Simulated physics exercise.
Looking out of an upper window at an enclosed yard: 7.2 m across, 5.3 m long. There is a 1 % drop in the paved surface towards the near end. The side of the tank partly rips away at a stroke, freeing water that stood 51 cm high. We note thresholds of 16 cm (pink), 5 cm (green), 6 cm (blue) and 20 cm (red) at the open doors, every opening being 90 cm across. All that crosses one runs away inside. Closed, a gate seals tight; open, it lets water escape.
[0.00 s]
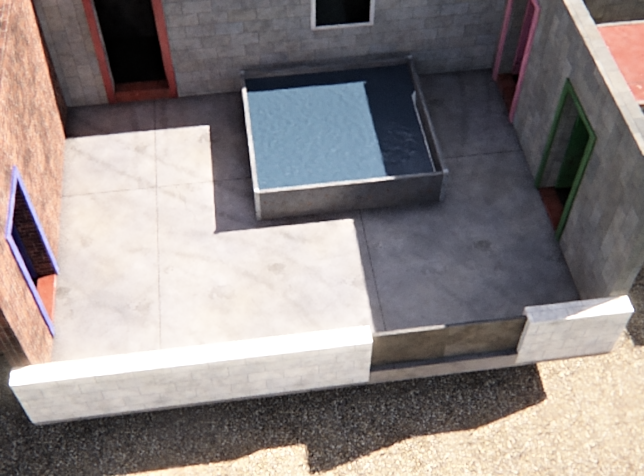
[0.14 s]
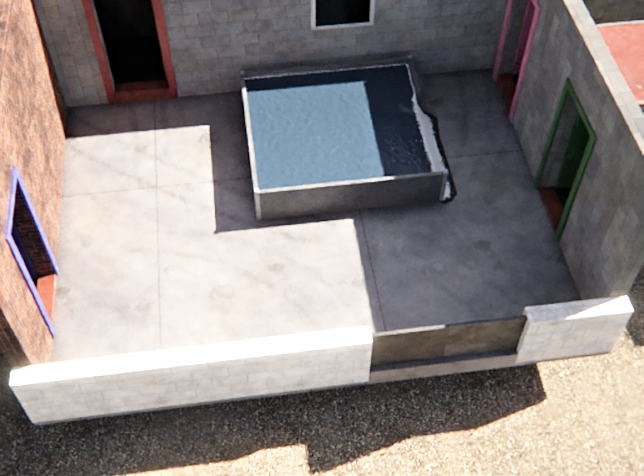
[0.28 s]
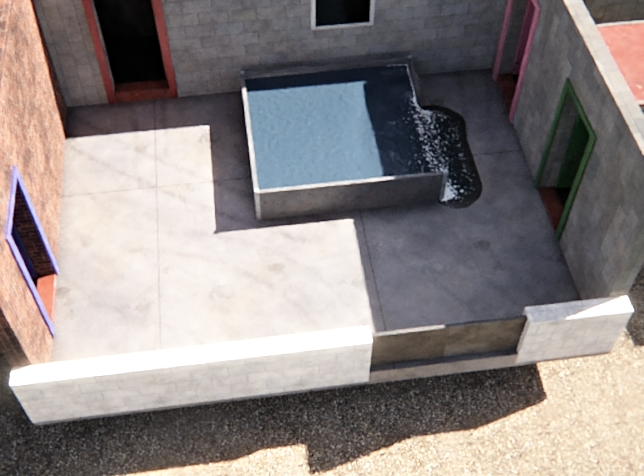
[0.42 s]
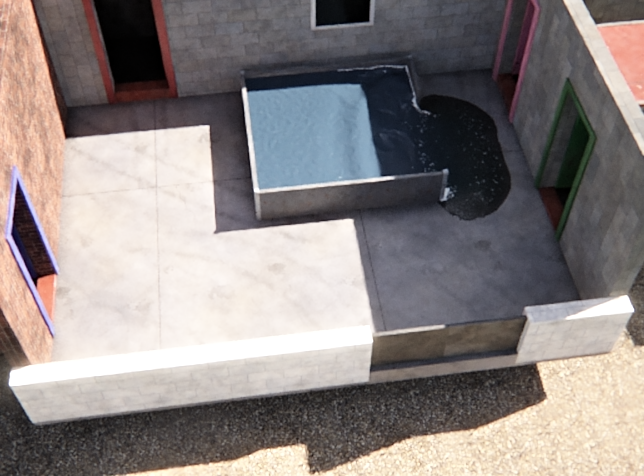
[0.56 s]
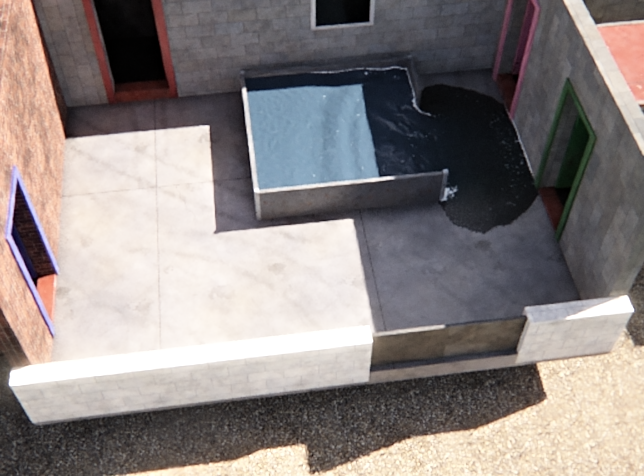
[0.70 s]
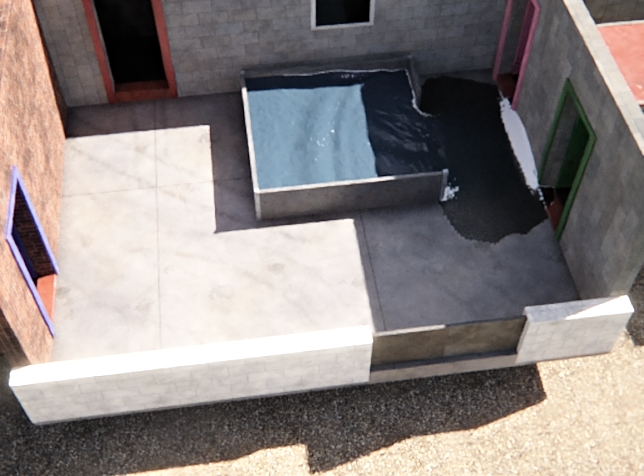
At the start, a raised tank of blue water sits still against the back of a walled, paved yard. Its right side partly breaks open, and water pours through the gap, foaming onto the floor. The dark pool widens rightward and nearer, reaching the right wall by the green-framed doorway.
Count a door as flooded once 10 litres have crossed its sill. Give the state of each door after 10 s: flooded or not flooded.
In the end watch the pink door: It will outstrip the limit, watch the green door: It will outstrip the limit, watch the blue door: It will outstrip the limit, watch the red door: It will not outstrip the limit.
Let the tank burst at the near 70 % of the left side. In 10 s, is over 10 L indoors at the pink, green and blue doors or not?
So pink stays lower, green tops it, blue tops it.
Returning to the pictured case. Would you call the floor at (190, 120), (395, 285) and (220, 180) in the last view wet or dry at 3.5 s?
First spot not yet wet, second submerged, third not yet wet.
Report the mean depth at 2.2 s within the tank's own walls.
About 30 cm.
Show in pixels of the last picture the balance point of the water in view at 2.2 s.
Balance point at about (396, 154).
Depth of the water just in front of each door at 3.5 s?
Depth readings (cm): Pink = 24; green = 17; blue = 0; red = 0.
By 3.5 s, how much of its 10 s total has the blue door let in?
It comes to about 0 per cent.
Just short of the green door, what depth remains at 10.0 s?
The depth there is around 9.0 cm.
After 1.4 s water covers 15 % of the floor and is deepest (40 cm) near (518, 163); pink door 23 cm at the sill, 6 L in, green door 19 cm at the sill, 19 L in, blue door not reached, red door not reached.
After 2.2 s water covers 25 % of the floor and is deepest (40 cm) near (518, 163); pink door 23 cm at the sill, 24 L in, green door 21 cm at the sill, 89 L in, blue door not reached, red door not reached.
After 3.5 s water covers 35 % of the floor and is deepest (34 cm) near (577, 319); pink door 24 cm at the sill, 58 L in, green door 17 cm at the sill, 200 L in, blue door not reached, red door not reached.
After 6.0 s water covers 85 % of the floor and is deepest (22 cm) near (568, 332); pink door 12 cm at the sill, 79 L in, green door 13 cm at the sill, 299 L in, blue door 10 cm at the sill, 0 L in, red door 2 cm at the sill, 0 L in.
After 10.0 s water covers 95 % of the floor and is deepest (16 cm) near (581, 330); pink door 7 cm at the sill, 79 L in, green door 9 cm at the sill, 357 L in, blue door 11 cm at the sill, 64 L in, red door 1 cm at the sill, 0 L in.
